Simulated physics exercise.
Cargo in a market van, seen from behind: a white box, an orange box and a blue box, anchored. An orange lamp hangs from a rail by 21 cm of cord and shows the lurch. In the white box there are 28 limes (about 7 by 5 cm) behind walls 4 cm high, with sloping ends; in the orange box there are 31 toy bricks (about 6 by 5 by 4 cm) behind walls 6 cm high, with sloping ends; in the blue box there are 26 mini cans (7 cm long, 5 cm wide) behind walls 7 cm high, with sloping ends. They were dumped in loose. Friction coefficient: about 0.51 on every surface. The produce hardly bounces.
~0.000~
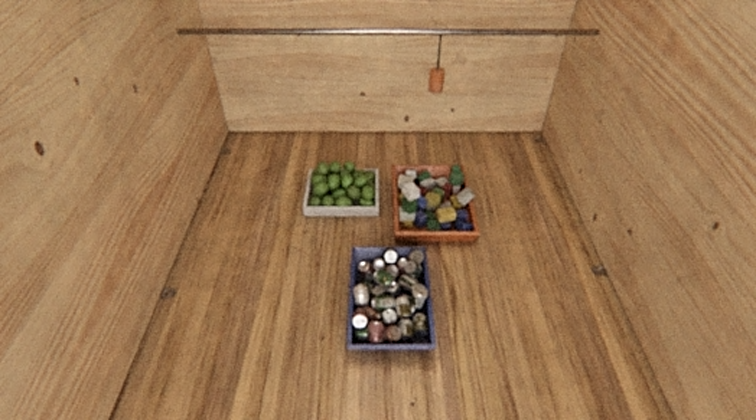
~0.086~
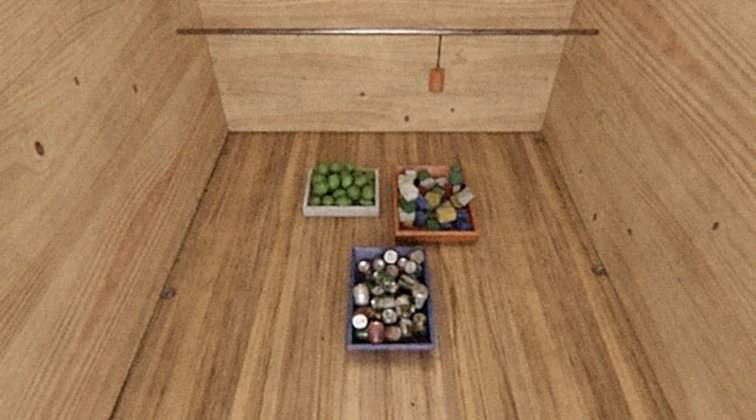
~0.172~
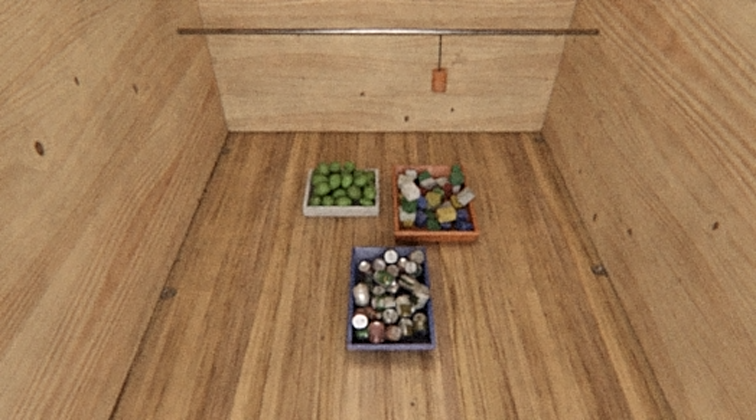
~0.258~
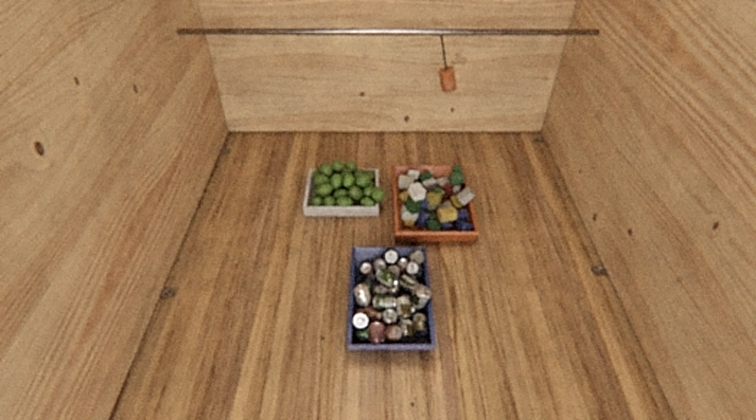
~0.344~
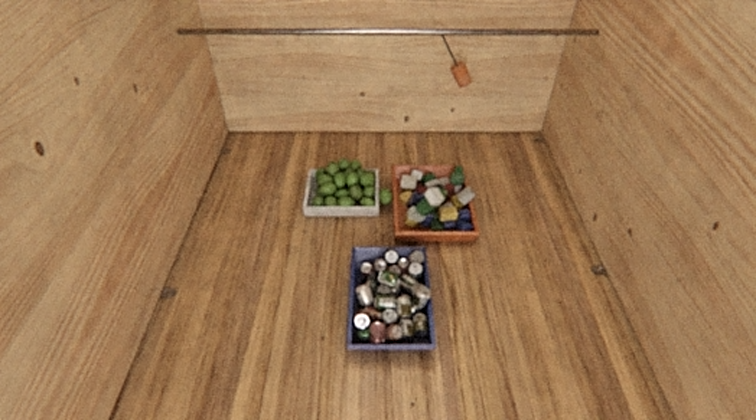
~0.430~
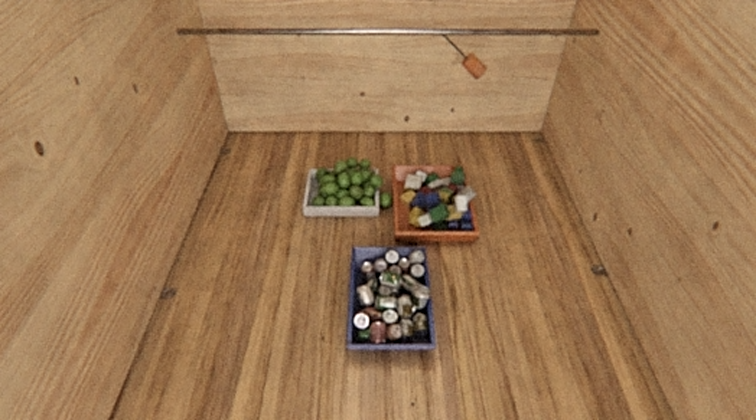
The boxes stay put as the orange lamp swings right and a lime leaves the white box.
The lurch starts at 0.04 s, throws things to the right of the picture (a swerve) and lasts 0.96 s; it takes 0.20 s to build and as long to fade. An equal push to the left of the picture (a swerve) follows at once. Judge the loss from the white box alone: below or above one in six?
Out of the white box go over a sixth of the limes.
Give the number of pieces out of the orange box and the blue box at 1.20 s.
About: Orange box 2, blue box 0.
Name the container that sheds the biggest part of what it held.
It is the white box.
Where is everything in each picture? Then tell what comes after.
In the first frame (each is followed by its nearest rim corner in this view), white box, (305, 206); blue box, (349, 345); the lamp leans 0°; none out.
The second frame shows white box, (305, 206); the lamp leans 0°.
The third frame shows white box, (305, 206); the lamp leans 3°.
The fourth frame shows white box, (305, 206); the lamp leans 13°.
The fifth frame shows white box, (305, 206); the lamp leans 29°; 1 out, the lowest lime at (386, 196).
The sixth frame shows white box, (305, 206); blue box, (349, 345); the lamp leans 47°; 1 out, the lowest lime at (386, 200).
After 0.77 s, white box 20 in, 8 out, orange box 29 in, 2 out and blue box 26 in, 0 out.
After 1.20 s, white box 20 in, 8 out, orange box 29 in, 2 out and blue box 26 in, 0 out.
After 1.79 s, white box 18 in, 10 out, orange box 29 in, 2 out and blue box 26 in, 0 out.
Outcome (at 2.56 s), white box 18 in, 10 out, orange box 29 in, 2 out and blue box 26 in, 0 out. Asked share, 10 of 28, 36 per cent.
